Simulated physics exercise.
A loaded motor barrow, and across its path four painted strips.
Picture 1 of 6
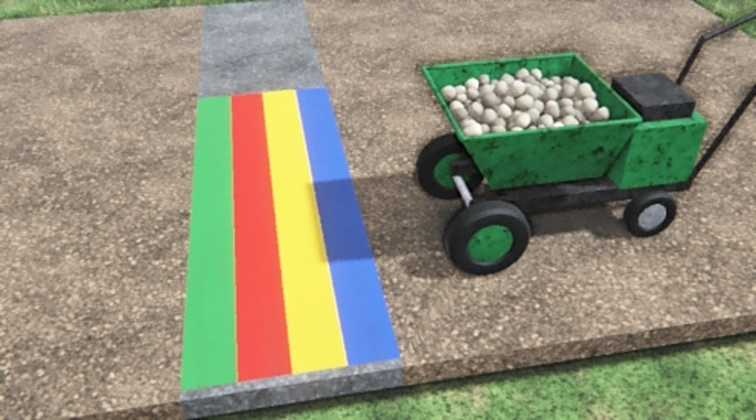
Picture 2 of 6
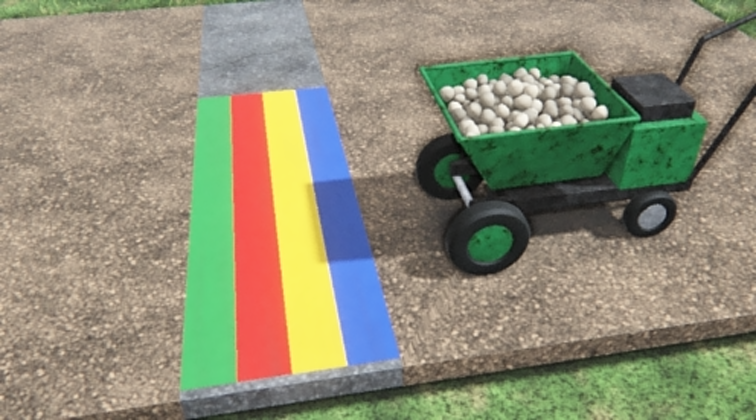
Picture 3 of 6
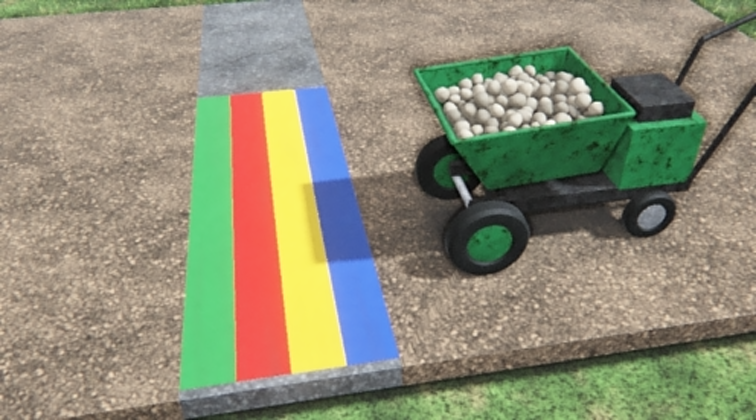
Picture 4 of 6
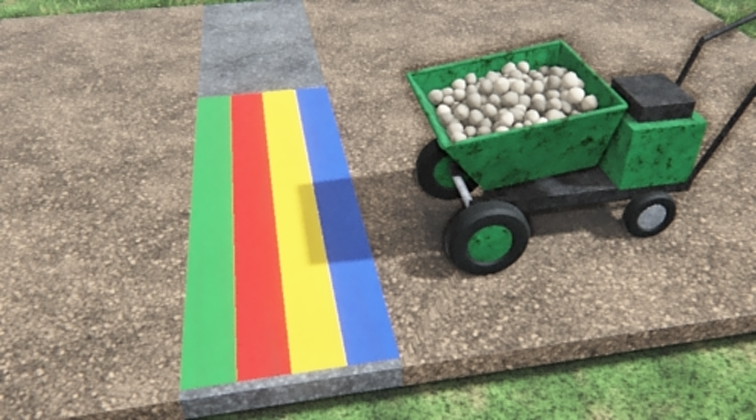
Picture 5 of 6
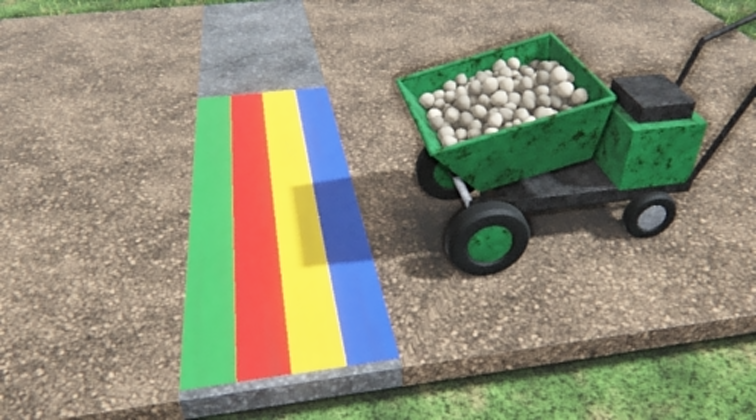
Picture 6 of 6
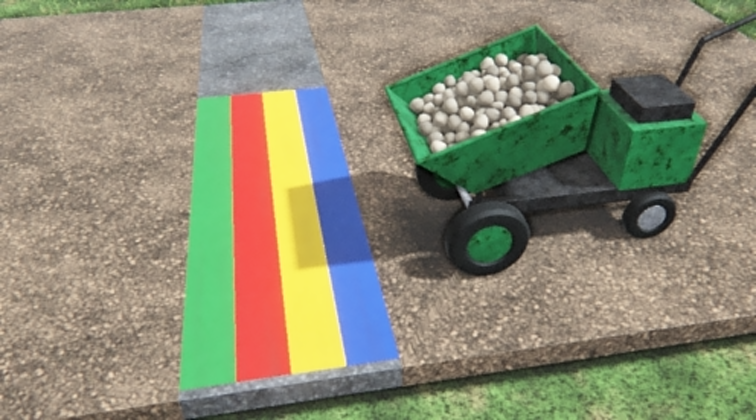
A green motor barrow loaded with pale, round pebbles stood to the right of green, red, yellow and blue strips, and its skip slowly tilted leftward while the wheels stayed still.
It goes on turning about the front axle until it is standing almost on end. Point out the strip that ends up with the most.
The yellow one ends up with the most.
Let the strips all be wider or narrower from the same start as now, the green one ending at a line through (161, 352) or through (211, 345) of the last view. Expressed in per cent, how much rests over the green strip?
About 10 %, then 10 %.
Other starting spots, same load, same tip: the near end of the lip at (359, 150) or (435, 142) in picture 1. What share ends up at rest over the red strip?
The first spot yields roughly 20 percent, the second roughly 20 percent.
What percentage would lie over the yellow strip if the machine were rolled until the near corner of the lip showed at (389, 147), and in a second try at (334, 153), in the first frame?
The first gives close to 10 per cent and the second 0 per cent.
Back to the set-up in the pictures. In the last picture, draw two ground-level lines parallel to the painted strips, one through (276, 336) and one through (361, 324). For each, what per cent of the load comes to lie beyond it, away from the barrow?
About 30 percent, then about 70 percent.
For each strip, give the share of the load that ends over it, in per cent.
Per cent of the load - blue strip: 15, yellow strip: 30, red strip: 20, green strip: 10.
Just after the last frame, skip tipped steeply; every one in the skip.
A moment on, skip tipped right over; the larger part in the skip; about a tenth over the blue strip; about a tenth over the yellow strip; just a few over the red strip.
Further on, skip tipped right over; roughly a quarter in the skip; about a tenth over the blue strip; roughly a third over the yellow strip; roughly a quarter over the red strip; about a tenth over the green strip; just a few off the paint.
When it is over, skip tipped right over; roughly a quarter in the skip; roughly a quarter over the blue strip; roughly a third over the yellow strip; roughly a quarter over the red strip; about a tenth over the green strip; about a tenth off the paint.
